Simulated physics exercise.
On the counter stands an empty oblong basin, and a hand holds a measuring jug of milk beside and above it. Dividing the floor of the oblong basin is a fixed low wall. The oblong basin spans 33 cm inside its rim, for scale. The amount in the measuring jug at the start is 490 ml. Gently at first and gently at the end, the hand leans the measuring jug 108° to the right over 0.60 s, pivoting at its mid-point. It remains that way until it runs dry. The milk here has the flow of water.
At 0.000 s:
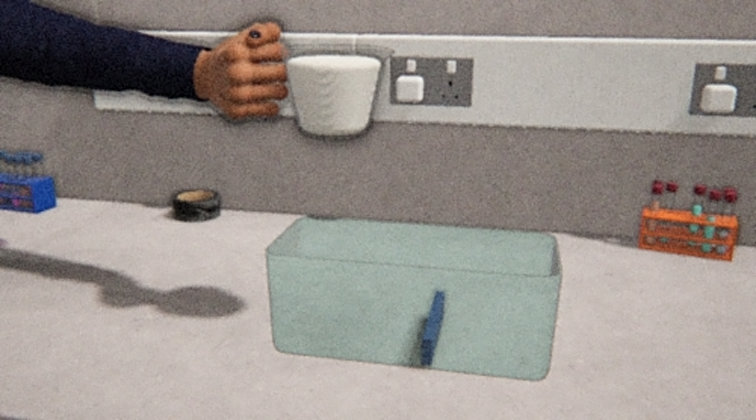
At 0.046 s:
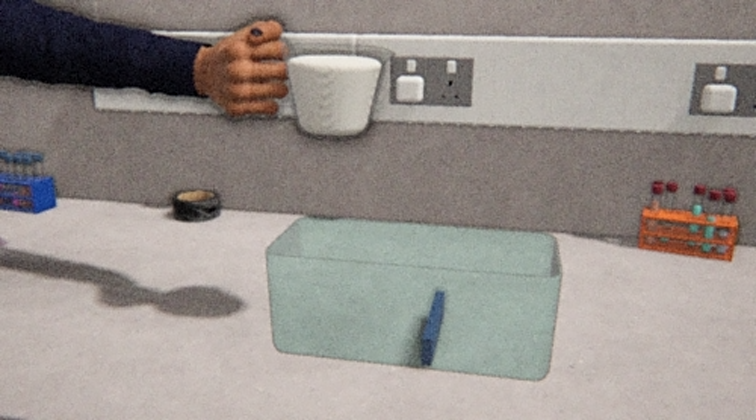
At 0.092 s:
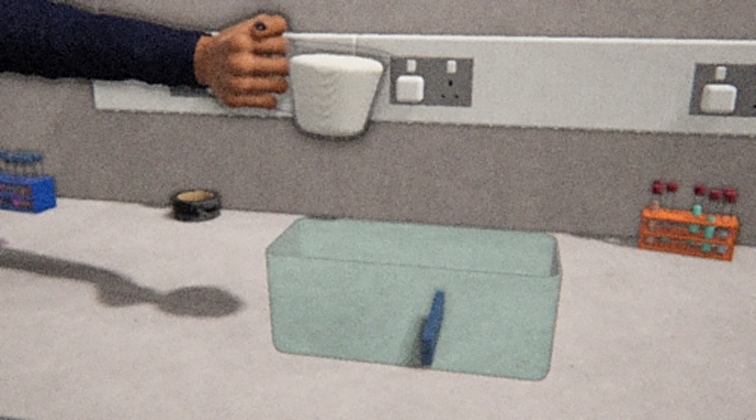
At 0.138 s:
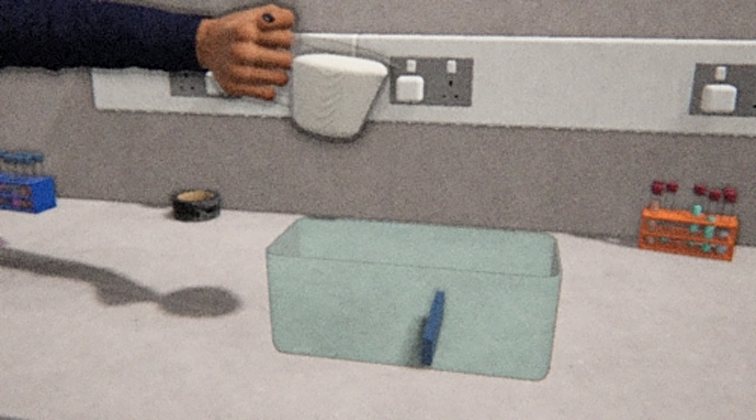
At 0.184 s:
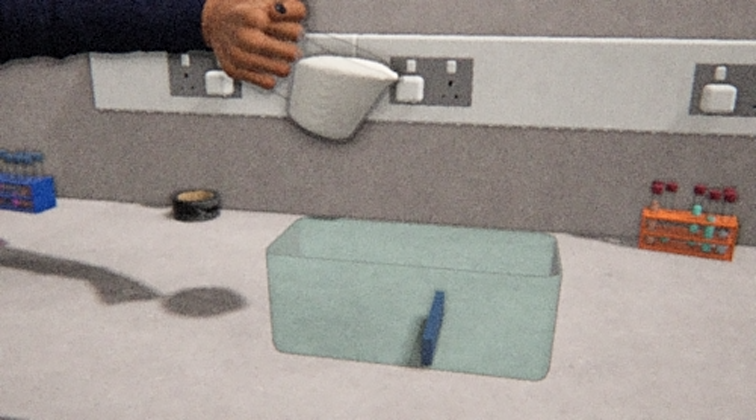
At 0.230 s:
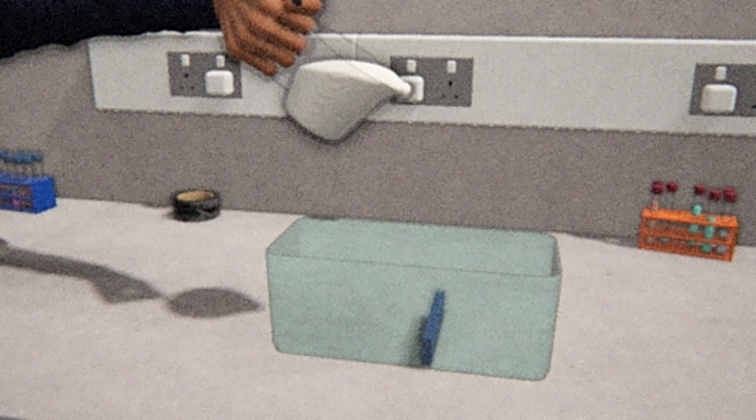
On a laboratory counter, a hand gradually tilting a white jug to the right above a clear, pale green rectangular basin.
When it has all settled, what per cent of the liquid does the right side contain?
The right side contains about 52 per cent.
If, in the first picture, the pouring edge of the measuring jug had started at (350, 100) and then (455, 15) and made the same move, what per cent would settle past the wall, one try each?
First 10, then 70 per cent.
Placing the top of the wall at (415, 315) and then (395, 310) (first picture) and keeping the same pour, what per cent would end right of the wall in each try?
One try each: Around 80 percent and then around 90 percent.
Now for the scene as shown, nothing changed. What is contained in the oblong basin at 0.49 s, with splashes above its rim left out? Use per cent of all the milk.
Roughly 26 percent of it.
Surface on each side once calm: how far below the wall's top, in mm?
About 26 mm on the left, about 20 mm on the right.
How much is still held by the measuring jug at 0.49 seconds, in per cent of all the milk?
Roughly 32 %.
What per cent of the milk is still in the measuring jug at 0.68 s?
Near 2 in a hundred.
Then, 0.49 s in, the tilt is 99° and 32 per cent is still to pour, 1 is left of the wall and 25 right of it.
Then, 0.68 s in, the tilt is 108° and 2 per cent is still to pour, 34 is left of the wall and 53 right of it.
Then, 0.88 s in, the tilt is 108° and 0 per cent is still to pour, 46 is left of the wall and 51 right of it.
Then, 1.10 s in, the tilt is 108° and 0 per cent is still to pour, 46 is left of the wall and 52 right of it.
Finally, 46 per cent lies left of the wall, 52 right of it and 2 outside.
